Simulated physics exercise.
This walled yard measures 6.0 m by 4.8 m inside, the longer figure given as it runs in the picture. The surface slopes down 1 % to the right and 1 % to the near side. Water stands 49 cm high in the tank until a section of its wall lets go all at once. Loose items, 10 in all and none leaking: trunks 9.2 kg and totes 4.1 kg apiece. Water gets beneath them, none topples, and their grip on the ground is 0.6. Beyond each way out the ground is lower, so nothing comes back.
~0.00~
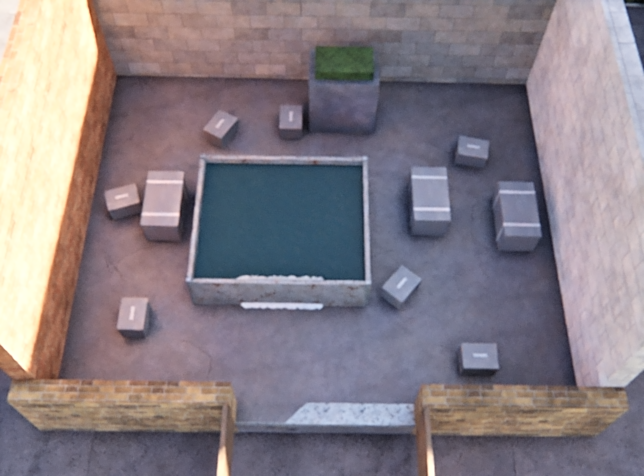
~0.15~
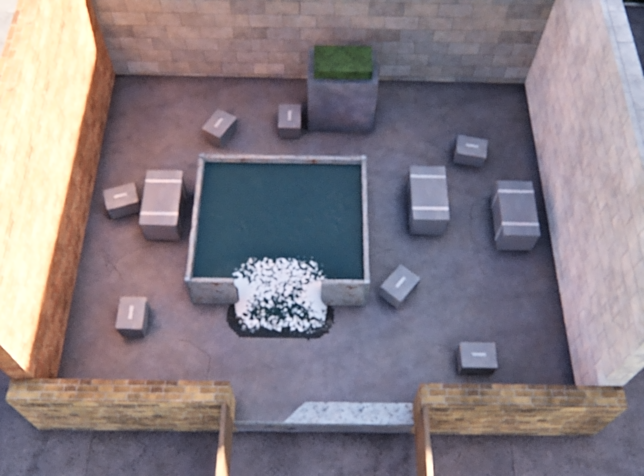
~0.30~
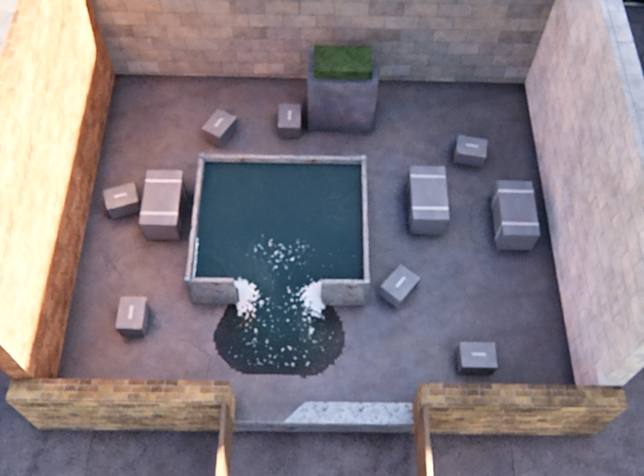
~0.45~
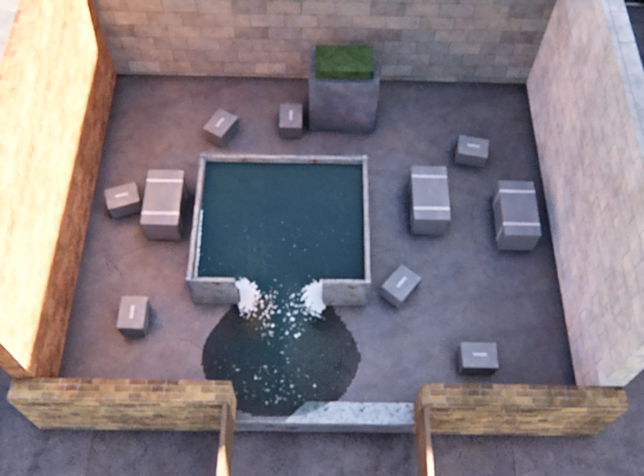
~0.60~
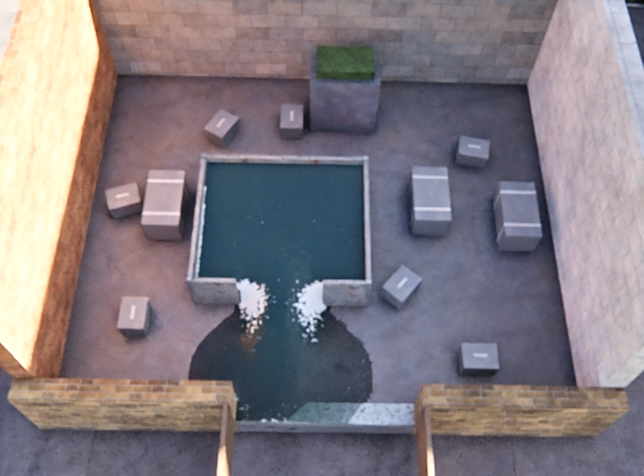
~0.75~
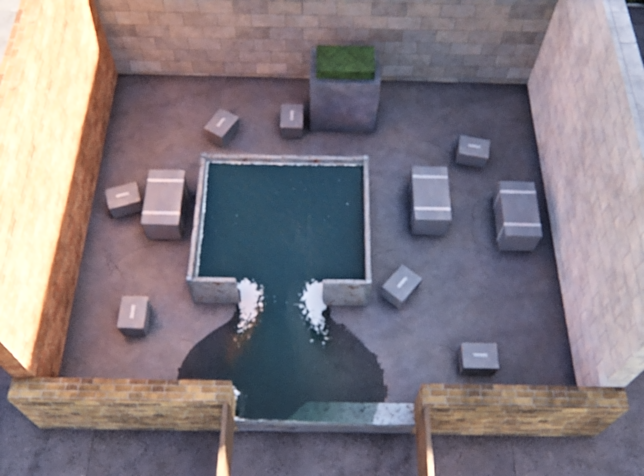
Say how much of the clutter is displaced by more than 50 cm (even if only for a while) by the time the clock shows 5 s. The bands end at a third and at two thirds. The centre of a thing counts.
Share: Less than a third.
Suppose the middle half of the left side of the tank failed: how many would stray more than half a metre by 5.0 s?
In that case 4 of them.
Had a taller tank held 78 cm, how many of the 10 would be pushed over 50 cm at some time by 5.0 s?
In that case 3 of them.
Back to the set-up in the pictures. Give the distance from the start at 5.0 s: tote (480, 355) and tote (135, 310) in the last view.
In turn: 0 cm, 40 cm.
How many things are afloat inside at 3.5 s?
0 of them.
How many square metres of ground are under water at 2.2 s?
Roughly 8.0 m2.
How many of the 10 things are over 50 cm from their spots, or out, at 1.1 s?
I count 0.
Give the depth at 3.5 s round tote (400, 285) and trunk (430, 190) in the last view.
Roughly 0 and 0 cm.
After 1.1 s 0 of 10 are over 50 cm from their spots; 0 afloat.
After 2.2 s 0 of 10 are over 50 cm from their spots; 0 afloat.
After 3.5 s 0 of 10 are over 50 cm from their spots; 0 afloat.
After 5.0 s 1 of 10 are over 50 cm from their spots, and 1 have been at some point; 1 afloat.
